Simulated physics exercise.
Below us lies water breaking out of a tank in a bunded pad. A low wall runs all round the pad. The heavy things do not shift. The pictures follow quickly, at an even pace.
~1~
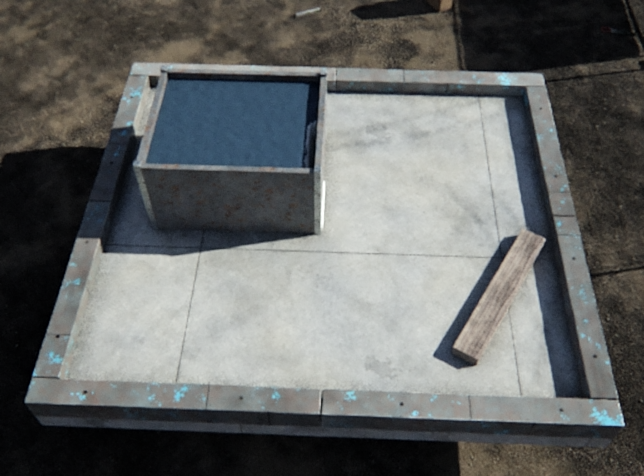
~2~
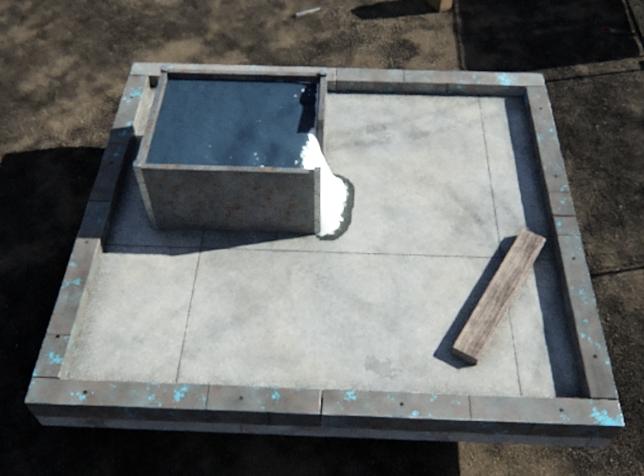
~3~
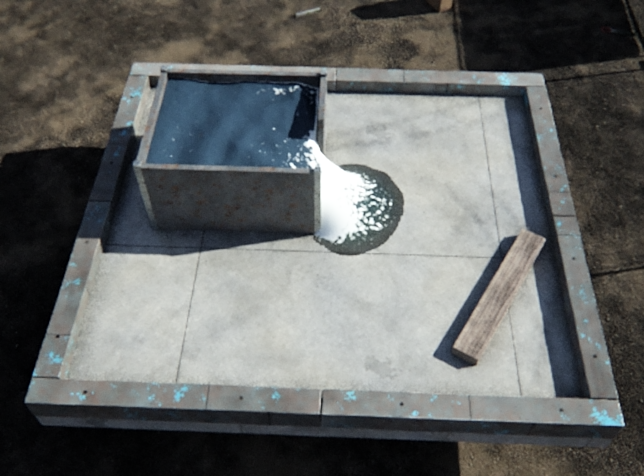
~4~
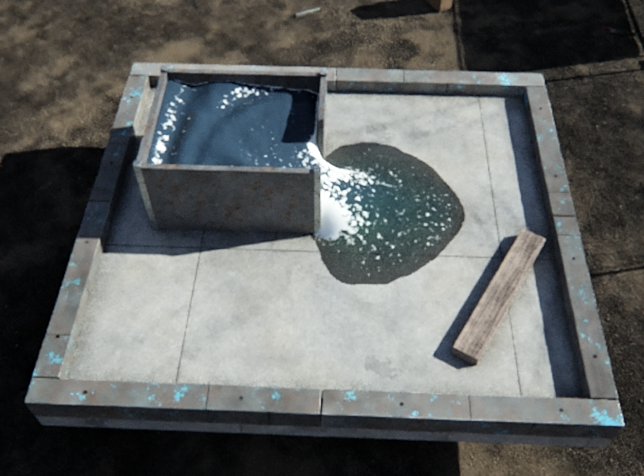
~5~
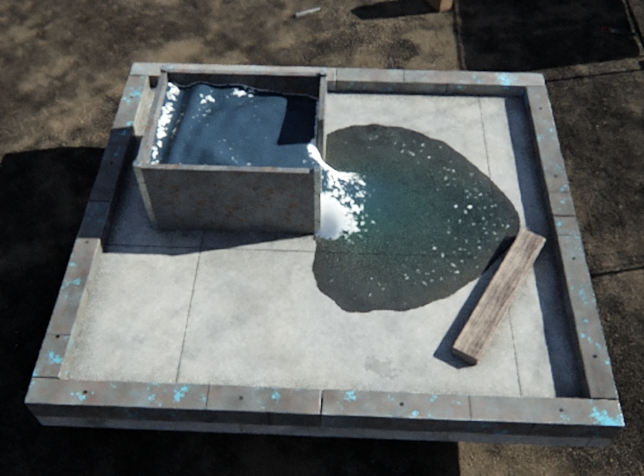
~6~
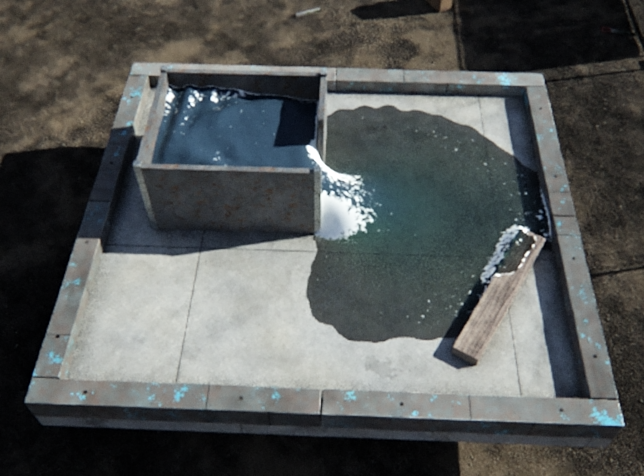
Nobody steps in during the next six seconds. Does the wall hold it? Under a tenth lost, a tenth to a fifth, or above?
It loses between a tenth and a fifth.
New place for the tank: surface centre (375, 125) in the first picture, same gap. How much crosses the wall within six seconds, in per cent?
Some 36 per cent.
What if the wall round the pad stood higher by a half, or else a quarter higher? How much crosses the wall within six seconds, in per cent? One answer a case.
About 4 and 8 per cent.
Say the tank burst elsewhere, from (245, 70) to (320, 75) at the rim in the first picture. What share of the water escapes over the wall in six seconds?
Some 42 per cent.
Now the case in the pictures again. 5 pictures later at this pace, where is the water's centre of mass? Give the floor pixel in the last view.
I would point to (317, 195).
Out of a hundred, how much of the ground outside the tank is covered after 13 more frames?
Close to 50 %.
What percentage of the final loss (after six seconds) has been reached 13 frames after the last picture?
Some 60 per cent.
A moment on, water covers 40 % of the floor; the low wall has let 0 % over.
Next, water covers 45 % of the floor; the low wall has let 1 % over.
Then, water covers 50 % of the floor; the low wall has let 10 % over.
Later, water covers 70 % of the floor; the low wall has let 15 % over.
In the end, water covers 80 % of the floor; the low wall has let 16 % over.
